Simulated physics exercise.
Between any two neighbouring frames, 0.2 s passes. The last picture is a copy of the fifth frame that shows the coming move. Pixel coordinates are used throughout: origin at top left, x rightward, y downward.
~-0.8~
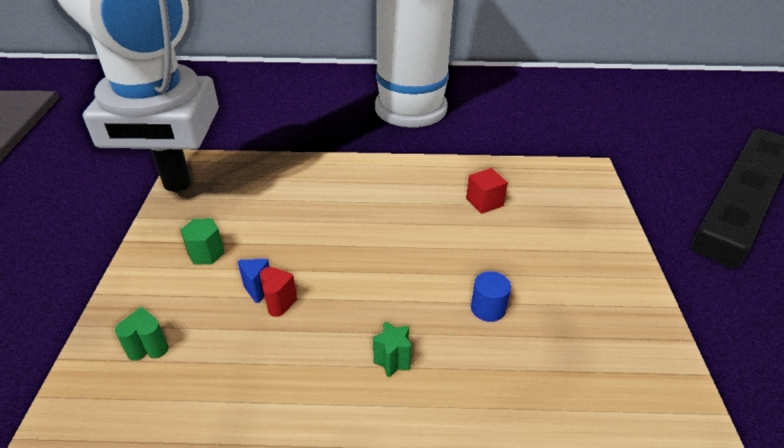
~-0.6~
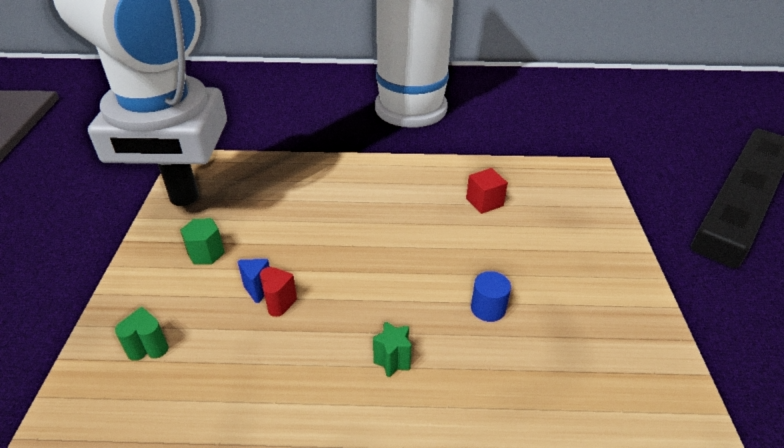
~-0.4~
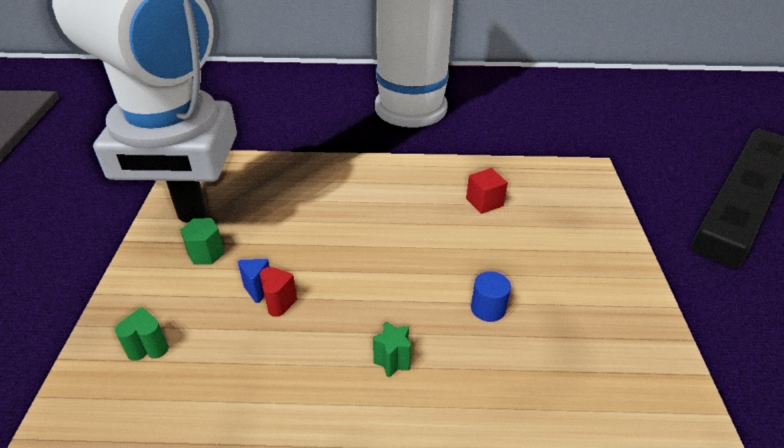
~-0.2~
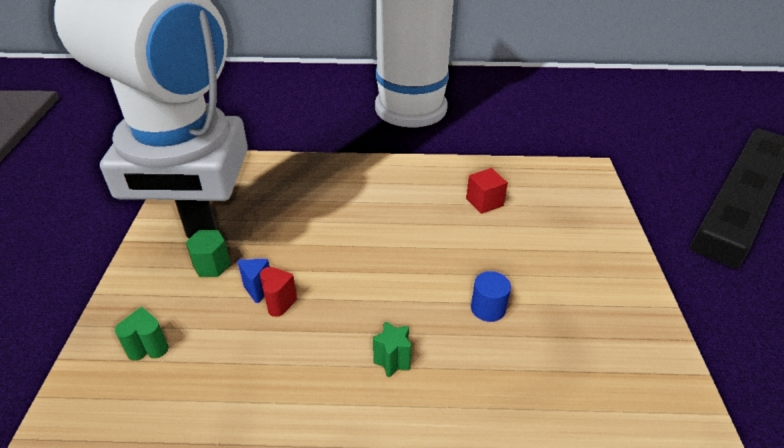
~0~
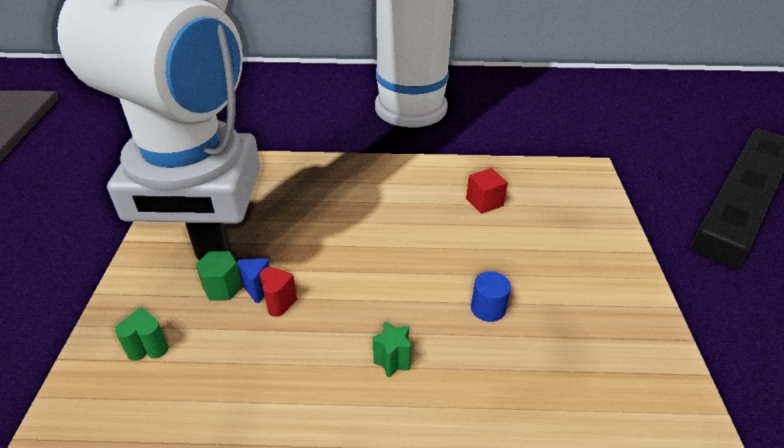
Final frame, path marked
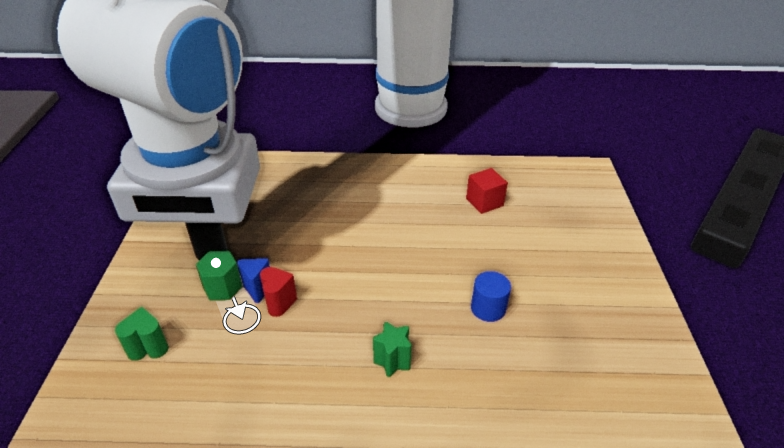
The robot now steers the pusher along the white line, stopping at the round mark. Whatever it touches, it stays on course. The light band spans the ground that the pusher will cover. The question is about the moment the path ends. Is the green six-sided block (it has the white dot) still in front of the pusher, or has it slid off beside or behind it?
Still leading.
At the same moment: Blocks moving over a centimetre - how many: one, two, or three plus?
Looking at the path, I think only one of the blocks ends up more than 1 cm away.
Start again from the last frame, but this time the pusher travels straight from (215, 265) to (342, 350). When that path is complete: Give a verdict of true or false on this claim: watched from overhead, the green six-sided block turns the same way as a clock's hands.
The claim holds.
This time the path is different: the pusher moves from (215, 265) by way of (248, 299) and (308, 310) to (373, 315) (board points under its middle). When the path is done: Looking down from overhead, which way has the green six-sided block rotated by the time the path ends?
The block spins clockwise.
Path on the board, from (215, 265) over (230, 290) to (242, 319); the dot is on the green six-sided block.
The first path, step by step. Halfway along, pusher (226, 277); green six-sided block (229, 291).
At the end, pusher (239, 306); green six-sided block (238, 324), turned 20° clockwise; blue triangular block (255, 266); red heart in place.
